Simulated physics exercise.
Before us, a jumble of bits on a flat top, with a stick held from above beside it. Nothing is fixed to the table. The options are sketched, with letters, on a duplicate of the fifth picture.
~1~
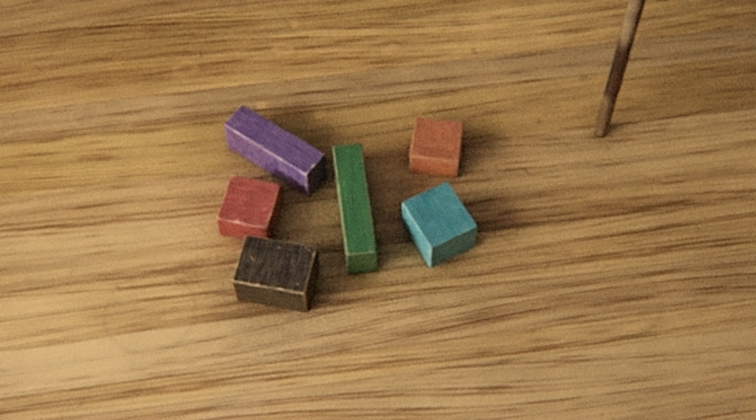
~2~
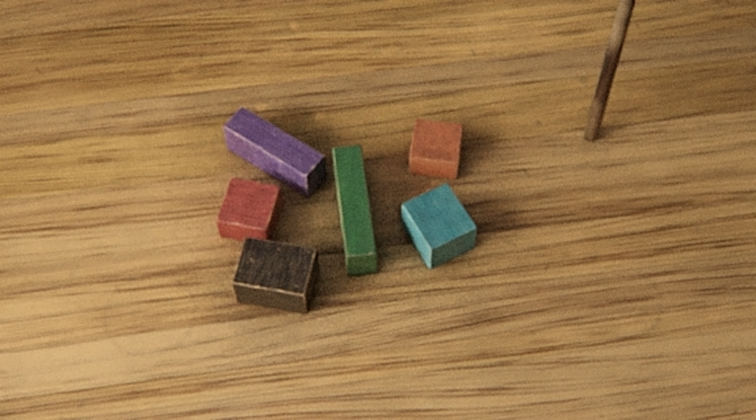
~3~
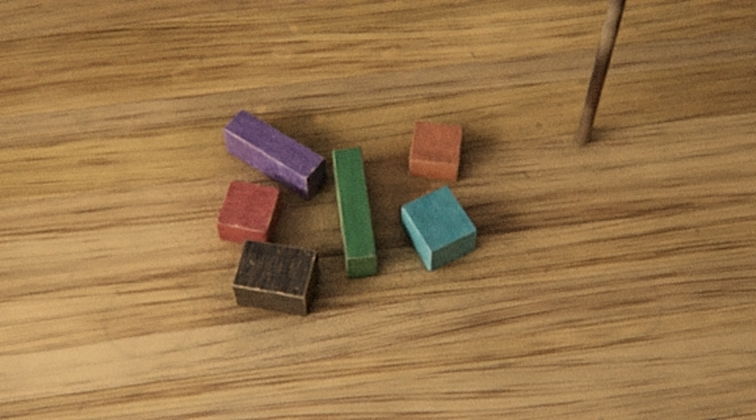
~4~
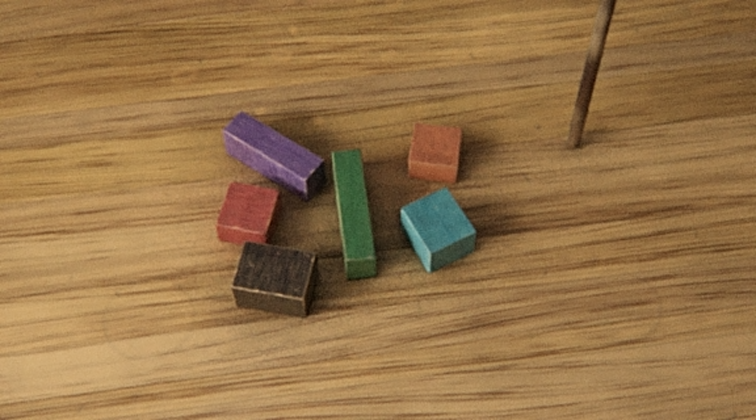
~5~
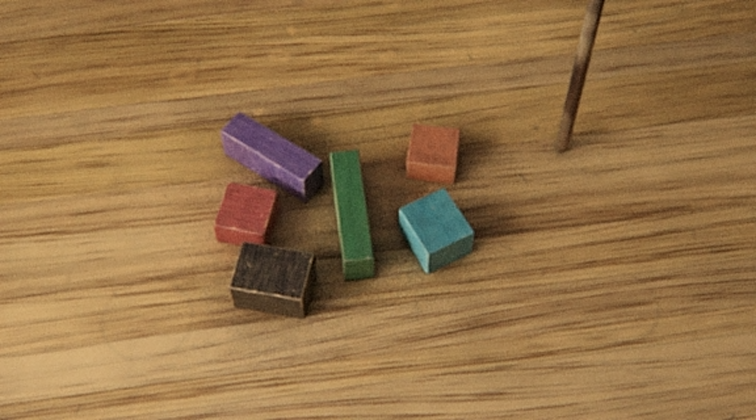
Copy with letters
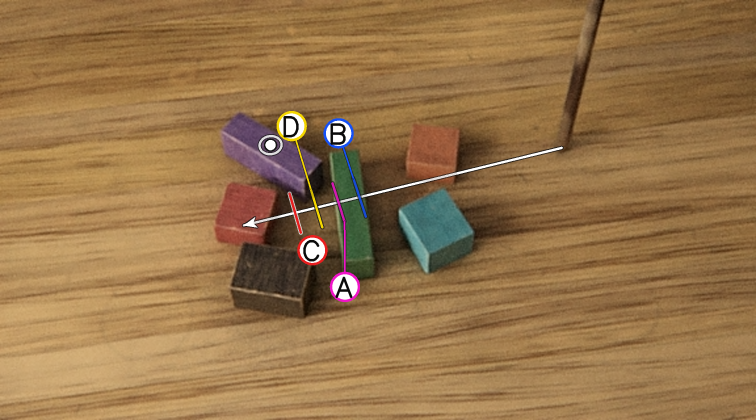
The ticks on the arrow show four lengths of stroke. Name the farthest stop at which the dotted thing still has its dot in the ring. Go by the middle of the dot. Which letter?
No farther than B.
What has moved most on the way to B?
The orange block has gone farthest.
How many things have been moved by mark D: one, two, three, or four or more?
Four or more.
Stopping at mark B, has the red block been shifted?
No.
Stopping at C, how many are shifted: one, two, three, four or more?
Four or more.
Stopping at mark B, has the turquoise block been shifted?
No.
On the marked copy, A at (338, 202); B at (359, 197); C at (295, 212); D at (316, 208); the arrow from (562, 148) to (243, 226); the white dot at (271, 145).
Taking B. A third of the way, foot of the stick (490, 167).
Two thirds of the way, foot of the stick (416, 184); orange block (403, 152).
When it is over, foot of the stick (359, 198); orange block (399, 151); green bar (344, 217); the dot is still in its ring.
As for the rest, A shifts the dotted thing to (254, 159); C shifts the dotted thing to (230, 161); D shifts the dotted thing to (241, 160).
